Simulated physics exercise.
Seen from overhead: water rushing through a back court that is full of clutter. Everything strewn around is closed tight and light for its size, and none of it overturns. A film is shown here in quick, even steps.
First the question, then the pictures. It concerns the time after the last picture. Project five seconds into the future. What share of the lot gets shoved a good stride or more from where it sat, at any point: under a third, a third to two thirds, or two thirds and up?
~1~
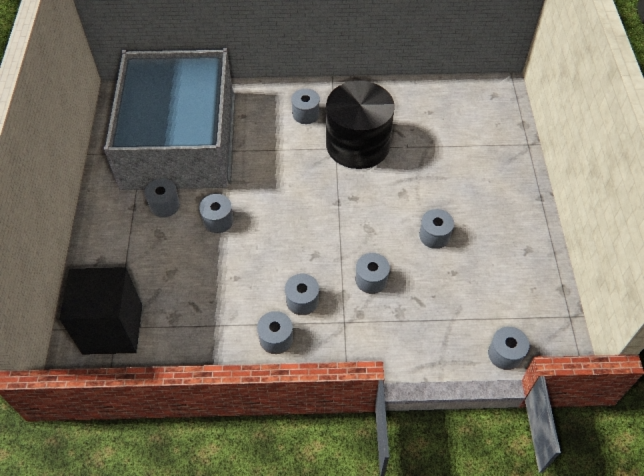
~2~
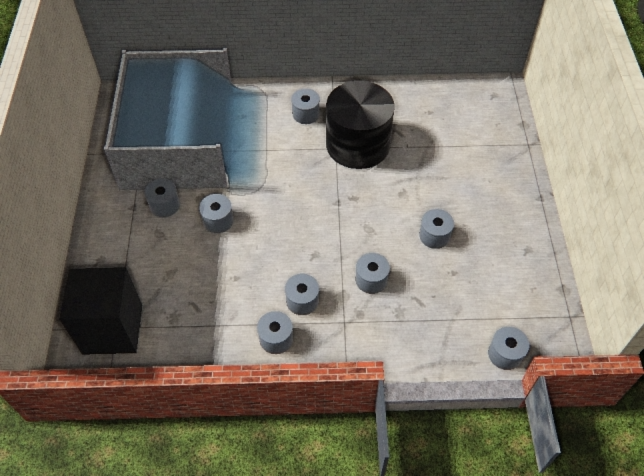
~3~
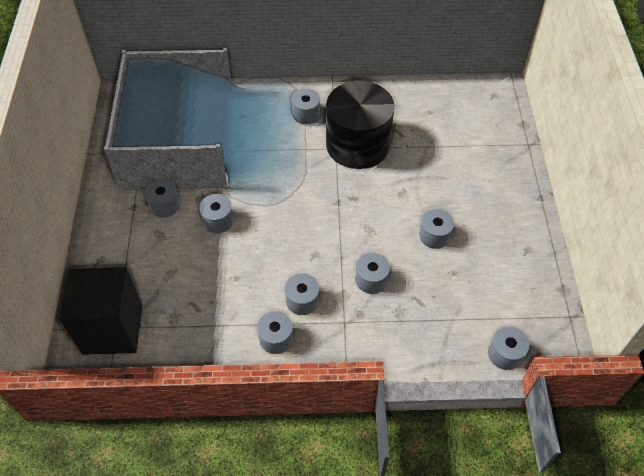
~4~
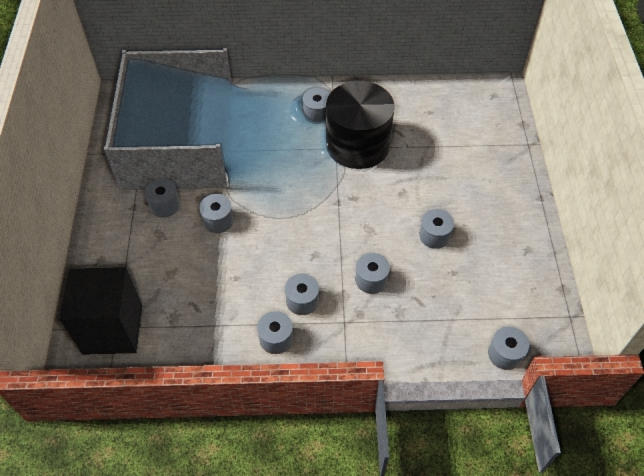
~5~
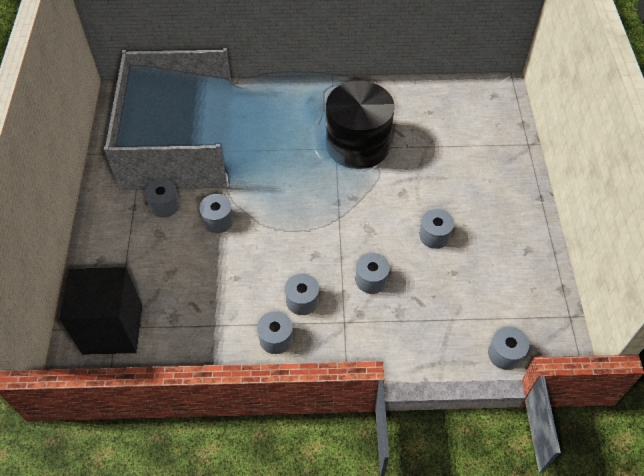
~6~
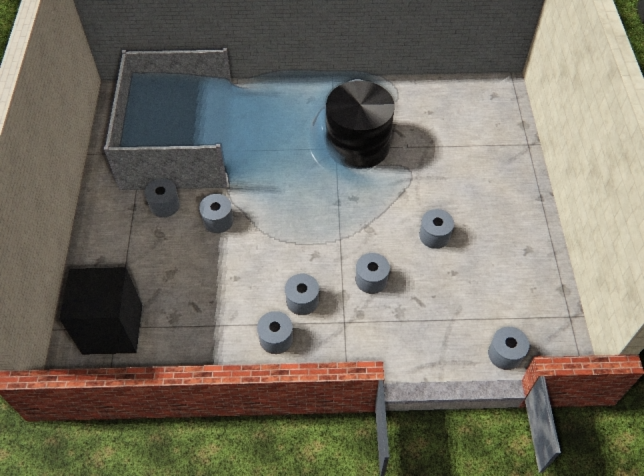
So the part that moves far is between the one-third and two-thirds marks.
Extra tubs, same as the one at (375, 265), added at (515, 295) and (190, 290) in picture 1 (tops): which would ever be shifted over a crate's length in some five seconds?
Sequence: Knocked aside; scarcely shifts.
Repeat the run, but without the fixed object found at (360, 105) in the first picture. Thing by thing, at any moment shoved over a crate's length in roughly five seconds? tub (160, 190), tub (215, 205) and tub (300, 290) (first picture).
In order: Stayed put, stayed put, stayed put.
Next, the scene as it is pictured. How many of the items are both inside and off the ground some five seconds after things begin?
That adds up to 0.
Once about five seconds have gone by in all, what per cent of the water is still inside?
I'd say close to 84 percent.
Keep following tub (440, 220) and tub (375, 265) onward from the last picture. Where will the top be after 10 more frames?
Around (549, 270) and (391, 332).
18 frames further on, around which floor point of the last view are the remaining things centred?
That averages to about (350, 275) on the floor.
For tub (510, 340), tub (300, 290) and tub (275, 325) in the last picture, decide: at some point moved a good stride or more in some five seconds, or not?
One, displaced that much; two, under that distance; three, under that distance.
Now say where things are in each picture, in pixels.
A tub at (306, 99) rests on the ground; a tub at (511, 342), on the bottom; 0 of 8 have shifted, in the first frame.
A tub at (306, 99), on the bottom; a tub at (511, 342) rests on the ground; 0 of 8 have shifted, in the second frame.
A tub at (306, 99) rests on the ground; a tub at (511, 342) rests on the ground; 0 of 8 have shifted, in the third frame.
A tub at (317, 98), on the bottom, close to its start; a tub at (511, 342) rests on the ground; 1 of 8 have shifted, in the fourth frame.
A tub at (339, 96), on the bottom, a stride from its start; a tub at (511, 342) rests on the ground; 1 of 8 have shifted, in the fifth frame.
A tub is out of sight; a tub at (511, 342) rests on the ground; 1 of 8 have shifted, in the sixth frame.
A moment on, 1 of 8 are well off their spots; 0 afloat.
Next, 3 of 8 are well off their spots; 1 afloat.
Later, 3 of 8 are well off their spots; 2 afloat.
In the end, 4 of 8 are well off their spots, and 4 have been at some point; 0 afloat.
